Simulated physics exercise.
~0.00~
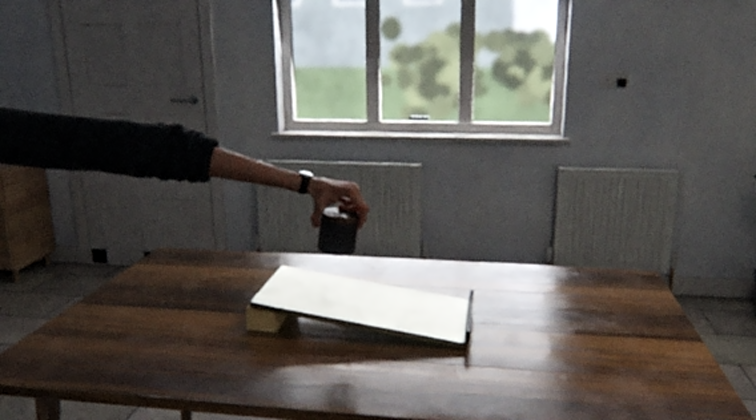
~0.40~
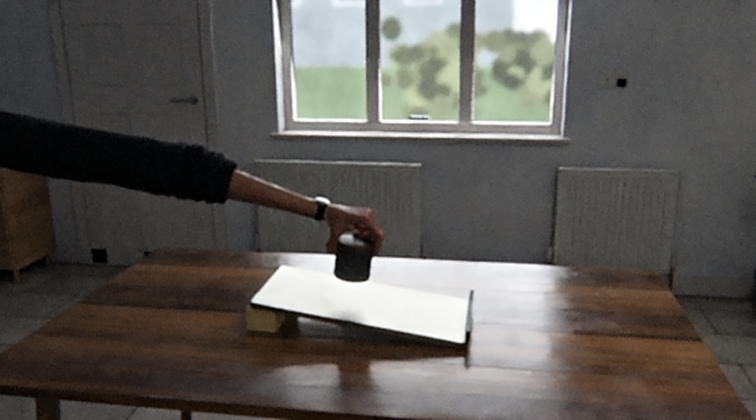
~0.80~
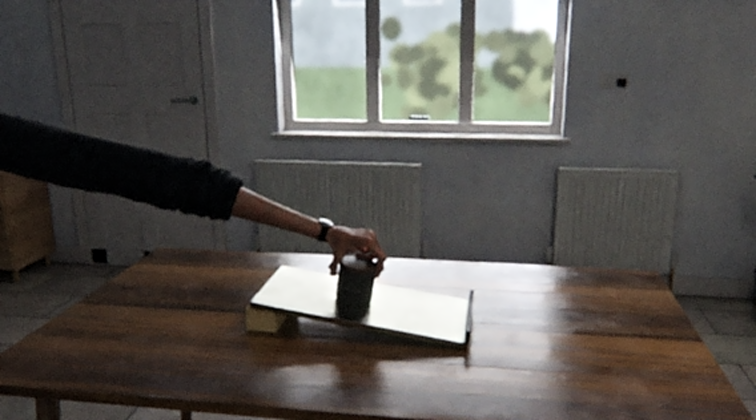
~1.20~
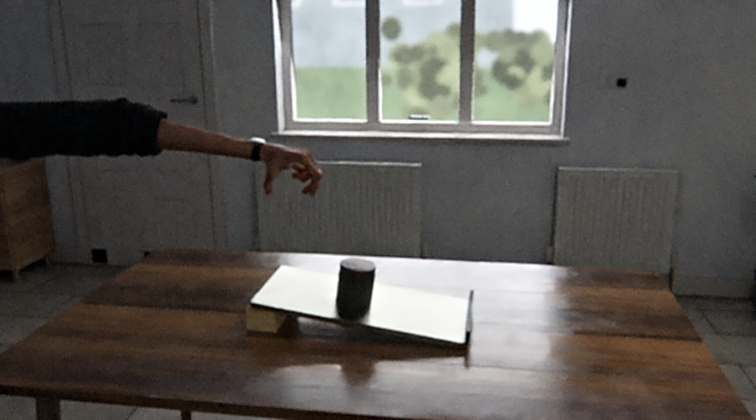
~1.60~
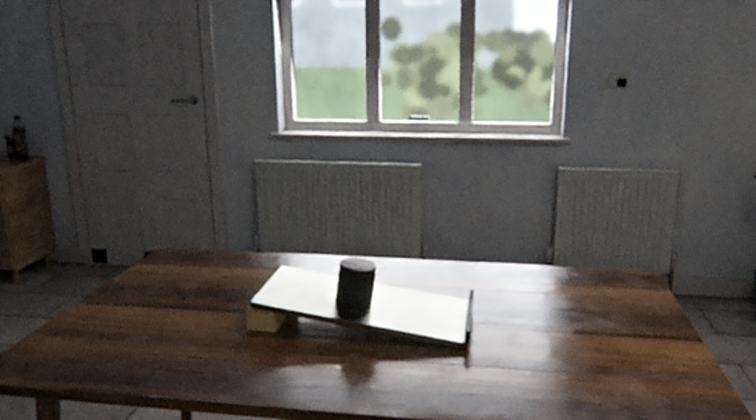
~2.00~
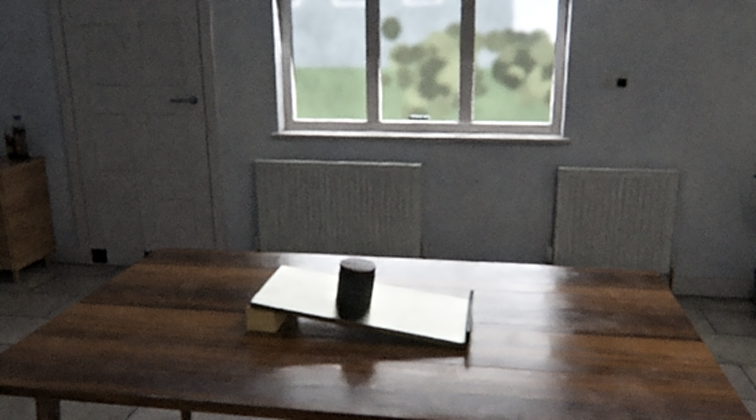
A white-topped board slopes down to the right on a brown wooden table, its left end propped on a small wooden block. The still view faces a bright window, with pale radiators beneath and beside it and a door at the left. A dark-sleeved arm reaches in from the left, holding a black jar above the board. The hand moves the jar slightly right and down, then sets it upright on the slope. It lets go, draws back and leaves the view. The jar stays where it was placed, resting without sliding or tipping.
